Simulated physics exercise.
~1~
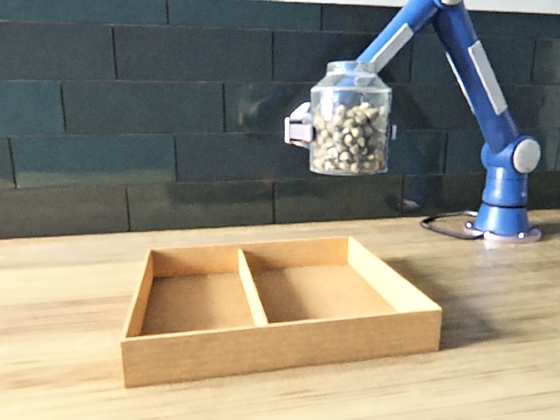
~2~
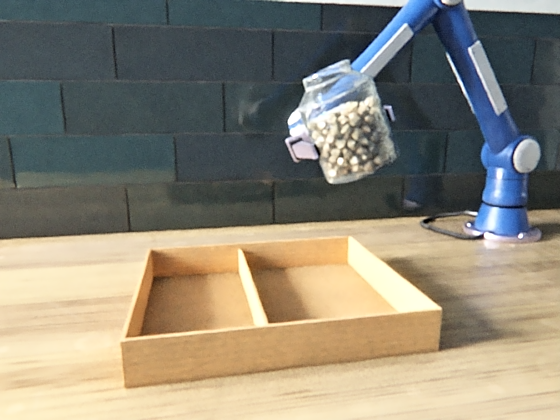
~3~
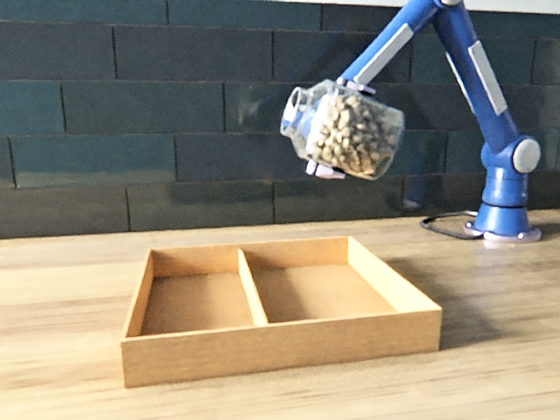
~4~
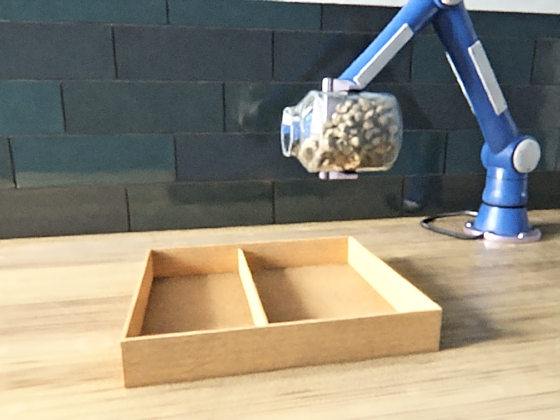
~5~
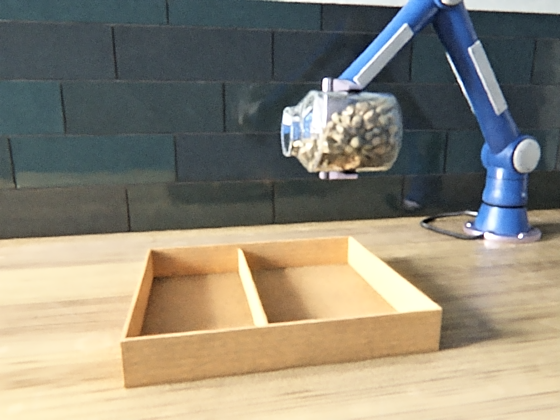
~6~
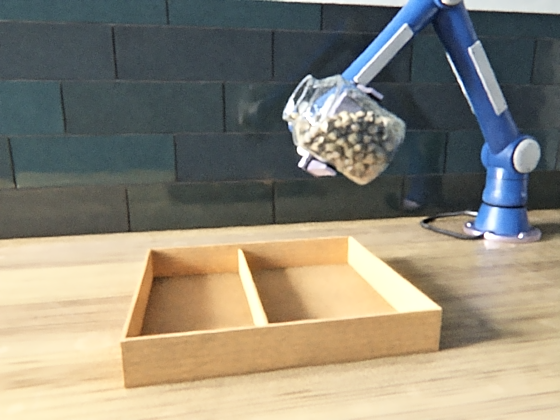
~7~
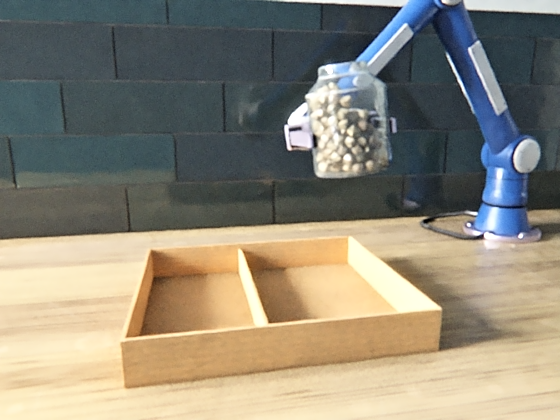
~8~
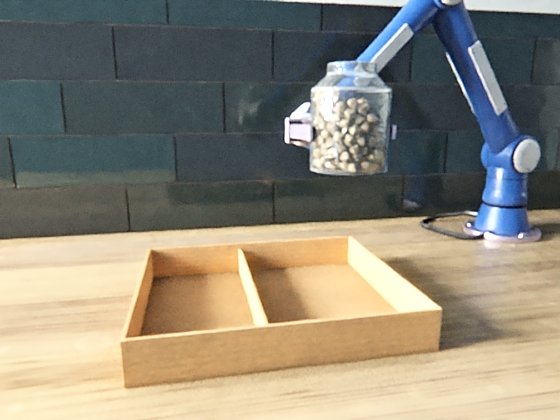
Blue robot arm tipping a glass jar of pebbles onto its side above a divided wooden tray, then returning it upright.
